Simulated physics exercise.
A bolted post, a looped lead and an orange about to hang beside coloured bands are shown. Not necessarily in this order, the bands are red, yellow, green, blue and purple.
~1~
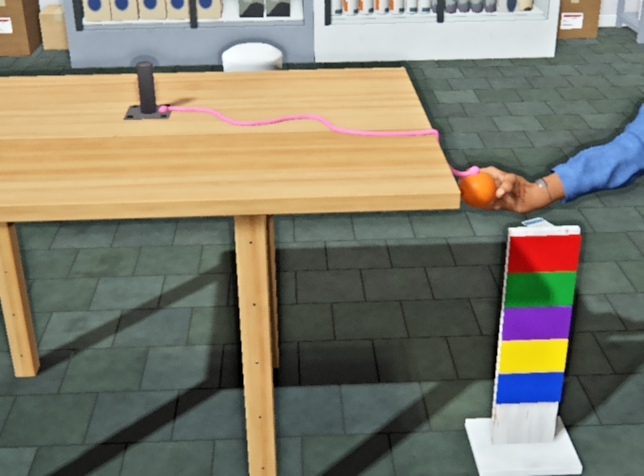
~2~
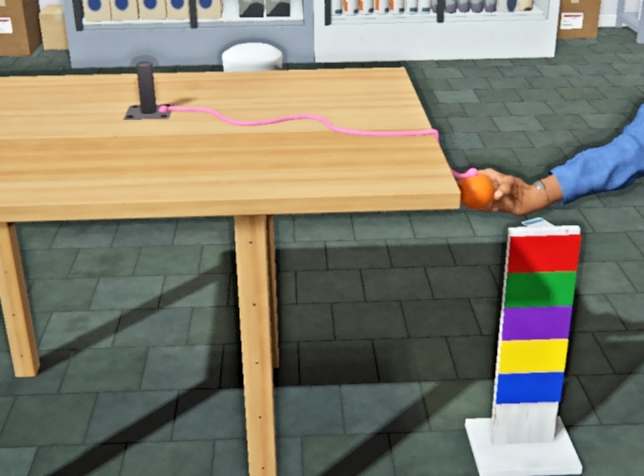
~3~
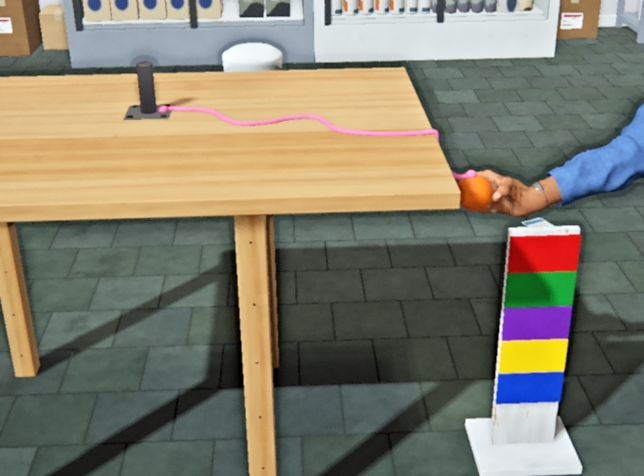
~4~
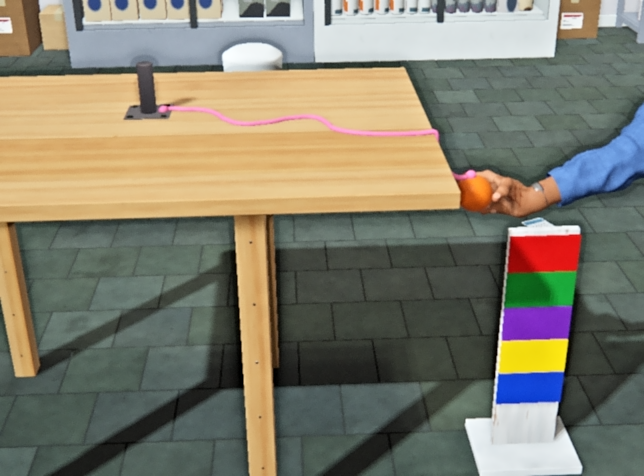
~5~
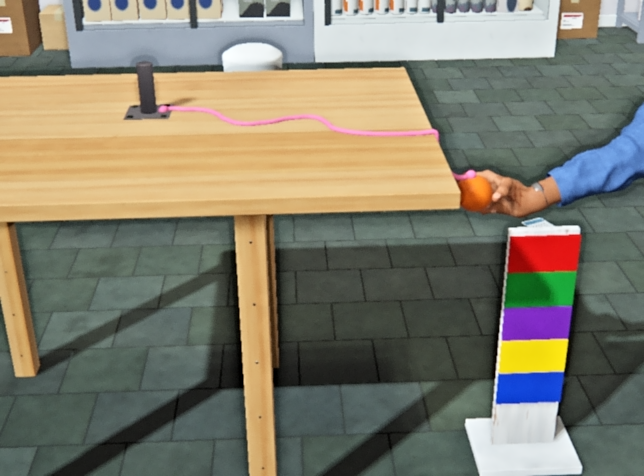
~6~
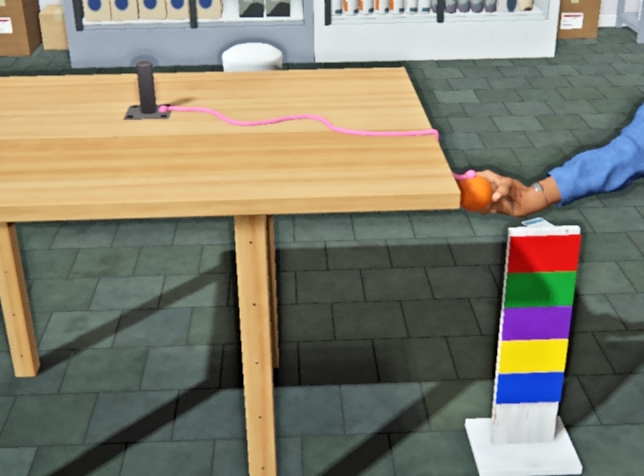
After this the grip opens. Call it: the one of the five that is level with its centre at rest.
My call is red.
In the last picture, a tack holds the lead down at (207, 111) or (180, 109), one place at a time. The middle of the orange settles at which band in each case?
Note: Try 1 red; try 2 red.
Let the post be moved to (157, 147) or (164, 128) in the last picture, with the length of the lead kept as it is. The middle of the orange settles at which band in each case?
Answer, in order: Green, green.
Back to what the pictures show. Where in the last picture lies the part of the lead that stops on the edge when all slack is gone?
It is around (385, 135).
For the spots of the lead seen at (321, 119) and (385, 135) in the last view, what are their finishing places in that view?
Roughly at (346, 121), and the other roughly at (430, 129).
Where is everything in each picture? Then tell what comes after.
In the first picture, orange (478, 190); red (545, 255); green (541, 290); purple (537, 325); yellow (533, 358); blue (530, 389).
In the second picture, orange (476, 192); lead through (196, 110) (242, 124) (304, 117) (352, 133) (426, 133).
In the third picture, orange (474, 193).
In the fourth picture, orange (474, 193); lead through (196, 110) (242, 124) (304, 117) (352, 133) (426, 133).
In the fifth picture, orange (474, 193).
In the sixth picture, orange (474, 193); lead through (196, 110) (242, 124) (304, 117) (352, 133) (426, 133).
A little later, orange near (425, 256); level with red.
Next, orange near (449, 252); level with red.
When it is over, orange near (424, 254); level with red. Its centre hangs level with the red band.
